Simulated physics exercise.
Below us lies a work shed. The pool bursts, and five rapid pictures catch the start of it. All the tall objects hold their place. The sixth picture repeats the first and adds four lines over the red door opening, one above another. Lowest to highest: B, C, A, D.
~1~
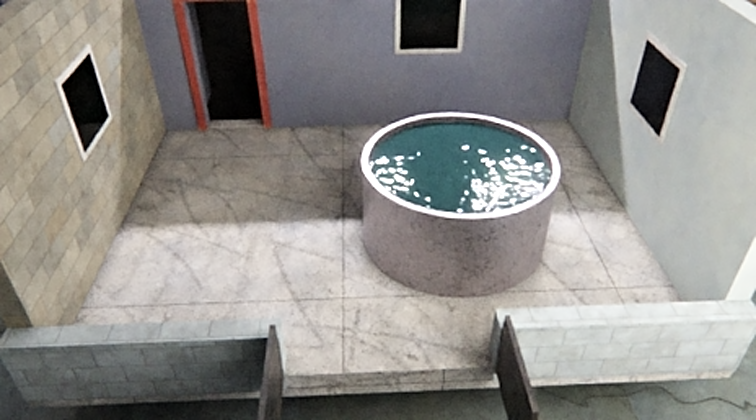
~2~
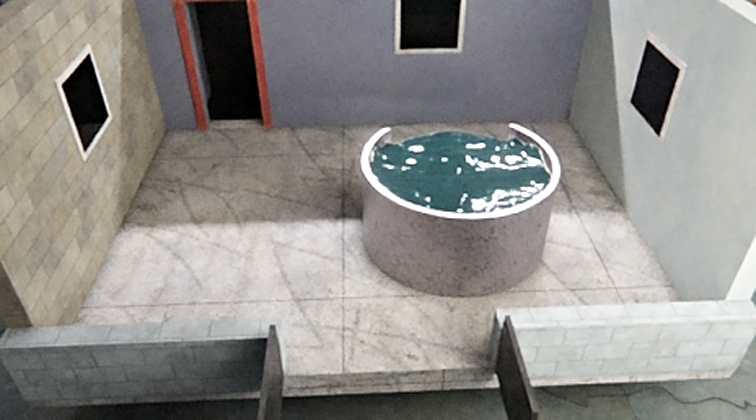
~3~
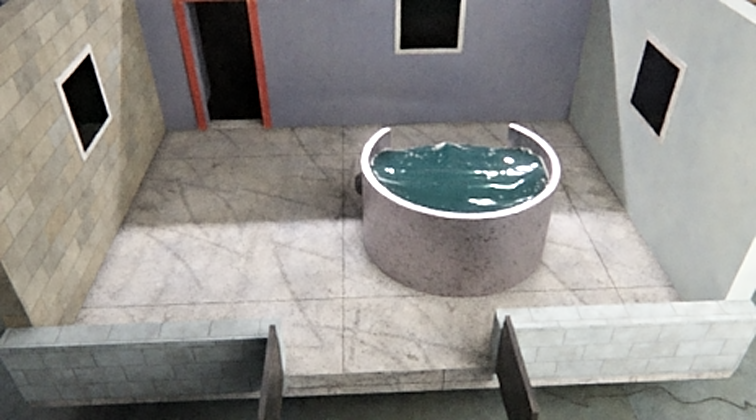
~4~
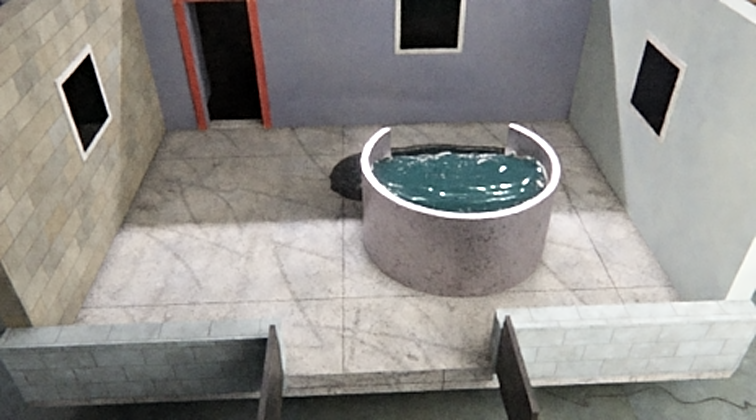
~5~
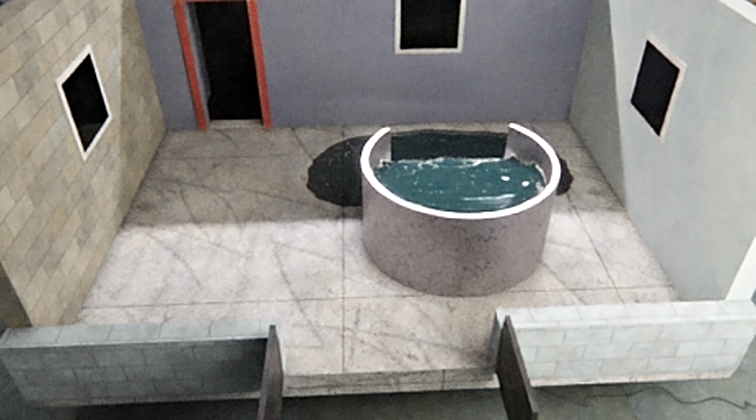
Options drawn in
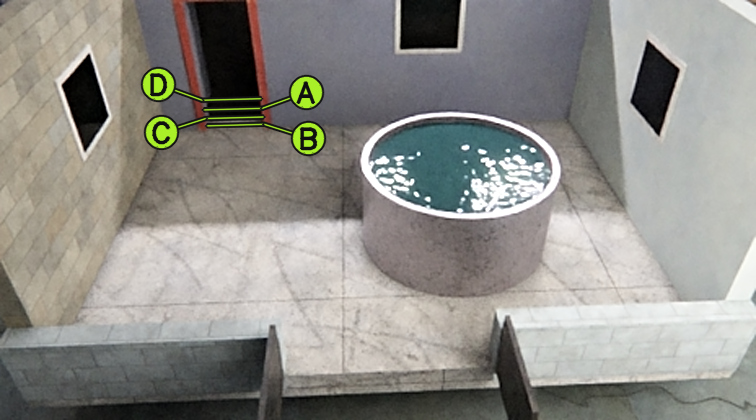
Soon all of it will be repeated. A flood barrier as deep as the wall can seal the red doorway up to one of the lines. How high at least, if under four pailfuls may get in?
The limit is C.
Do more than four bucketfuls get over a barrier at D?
No, that is safe.
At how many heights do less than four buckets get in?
Three of them.
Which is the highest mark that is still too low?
The answer is B.
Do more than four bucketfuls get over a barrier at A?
No.
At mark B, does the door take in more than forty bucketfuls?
No.
In lime, A at (233, 109); B at (235, 125); C at (234, 117); D at (231, 99); from the bottom up B, C, A, D.
With A, nothing gets over.
With B, some 15 bucketfuls get in.
With C, a splash gets over, under a bucket.
With D, nothing gets over.
